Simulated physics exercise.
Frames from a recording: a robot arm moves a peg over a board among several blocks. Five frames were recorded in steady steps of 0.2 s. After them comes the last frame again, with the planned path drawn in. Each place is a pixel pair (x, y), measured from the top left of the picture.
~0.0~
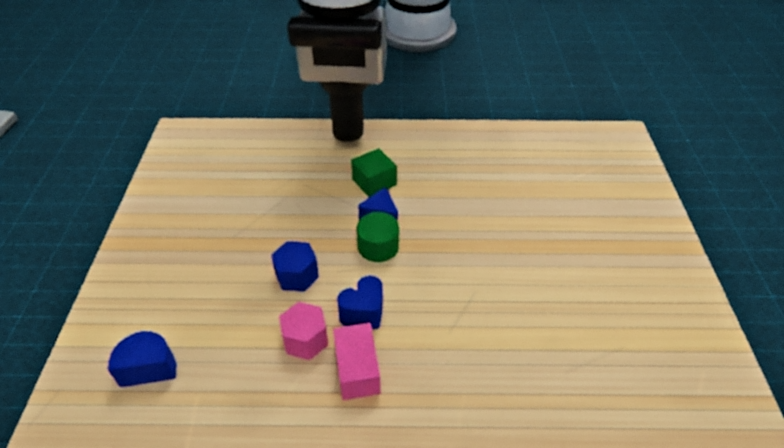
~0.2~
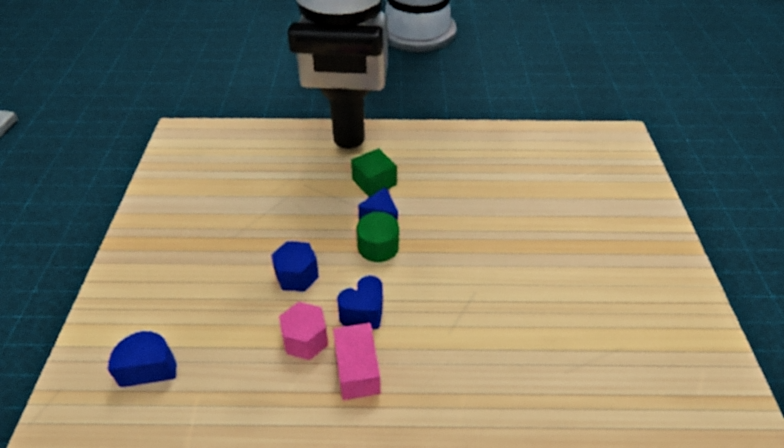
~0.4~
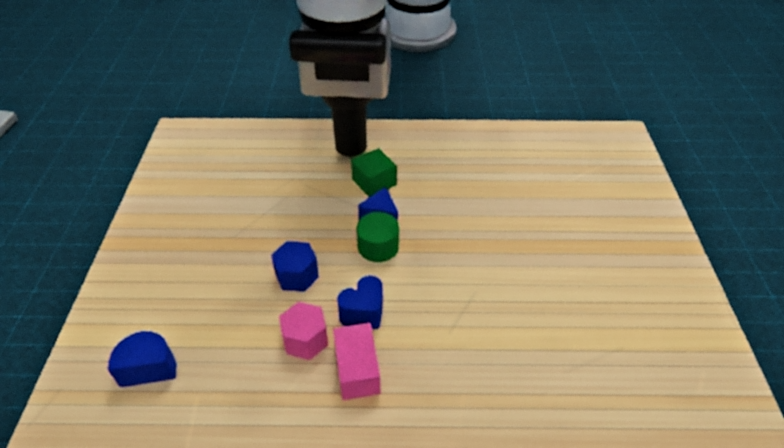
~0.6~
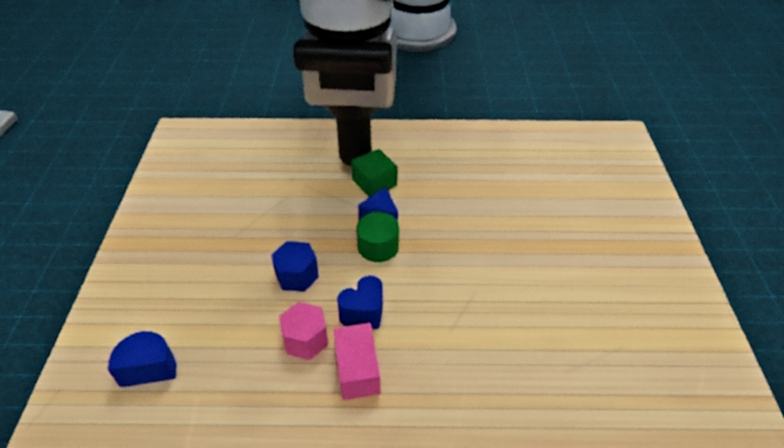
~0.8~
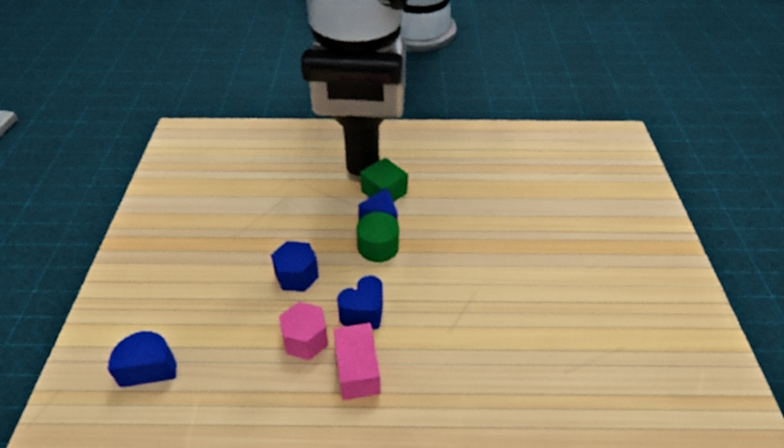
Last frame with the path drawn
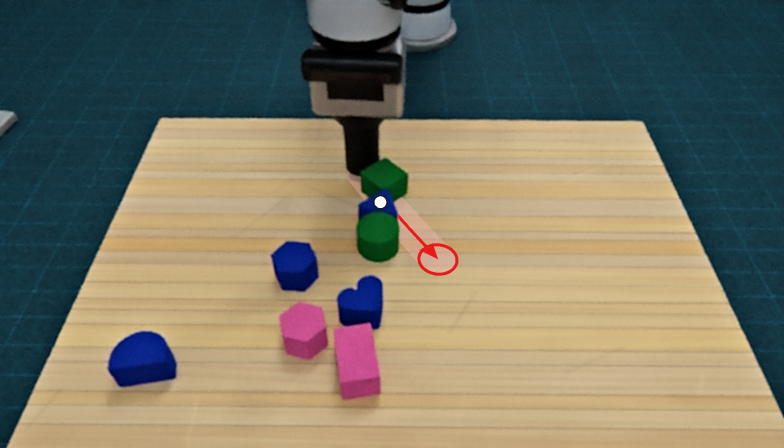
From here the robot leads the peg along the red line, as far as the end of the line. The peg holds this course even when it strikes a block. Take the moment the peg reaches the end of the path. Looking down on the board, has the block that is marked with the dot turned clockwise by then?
Yes, that is what happens.
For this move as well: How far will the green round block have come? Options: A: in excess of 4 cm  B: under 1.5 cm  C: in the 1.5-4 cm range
Option B.
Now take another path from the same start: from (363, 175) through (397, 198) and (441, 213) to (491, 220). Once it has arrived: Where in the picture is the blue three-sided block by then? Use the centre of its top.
About (408, 210).
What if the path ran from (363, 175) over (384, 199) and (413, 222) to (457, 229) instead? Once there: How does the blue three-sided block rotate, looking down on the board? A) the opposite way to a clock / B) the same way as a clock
B
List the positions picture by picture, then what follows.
Lower end of the peg at (348, 132), tops of blocks, blue heart-shaped block at (363, 294), green round block at (378, 227), blue three-sided block at (380, 202), green square at (374, 162), in the first frame.
Peg at (349, 139), blocks as before, in the second frame.
Peg at (351, 147), blocks as before, in the third frame.
Peg at (356, 156), blocks as before, in the fourth frame.
Peg at (363, 166), blue heart-shaped block at (363, 294), green round block at (378, 227), blue three-sided block at (380, 202), green square at (384, 172), in the fifth frame.
The drawn path runs straight from (363, 175) to (438, 259); the dot is on the blue three-sided block.
The first path, step by step. One third of the way, peg at (386, 192); green round block at (376, 232); blue three-sided block at (403, 208), turned 65° clockwise; green square at (420, 190), turned 25° anticlockwise.
Two thirds of the way, peg at (410, 220); green round block at (376, 233); blue three-sided block at (416, 233), turned 45° clockwise; green square at (444, 198), turned 70° anticlockwise.
At the end, peg at (439, 250); blue heart-shaped block not moved; green round block at (376, 233); blue three-sided block at (427, 263), turned 70° clockwise; green square at (446, 199), turned 80° anticlockwise.
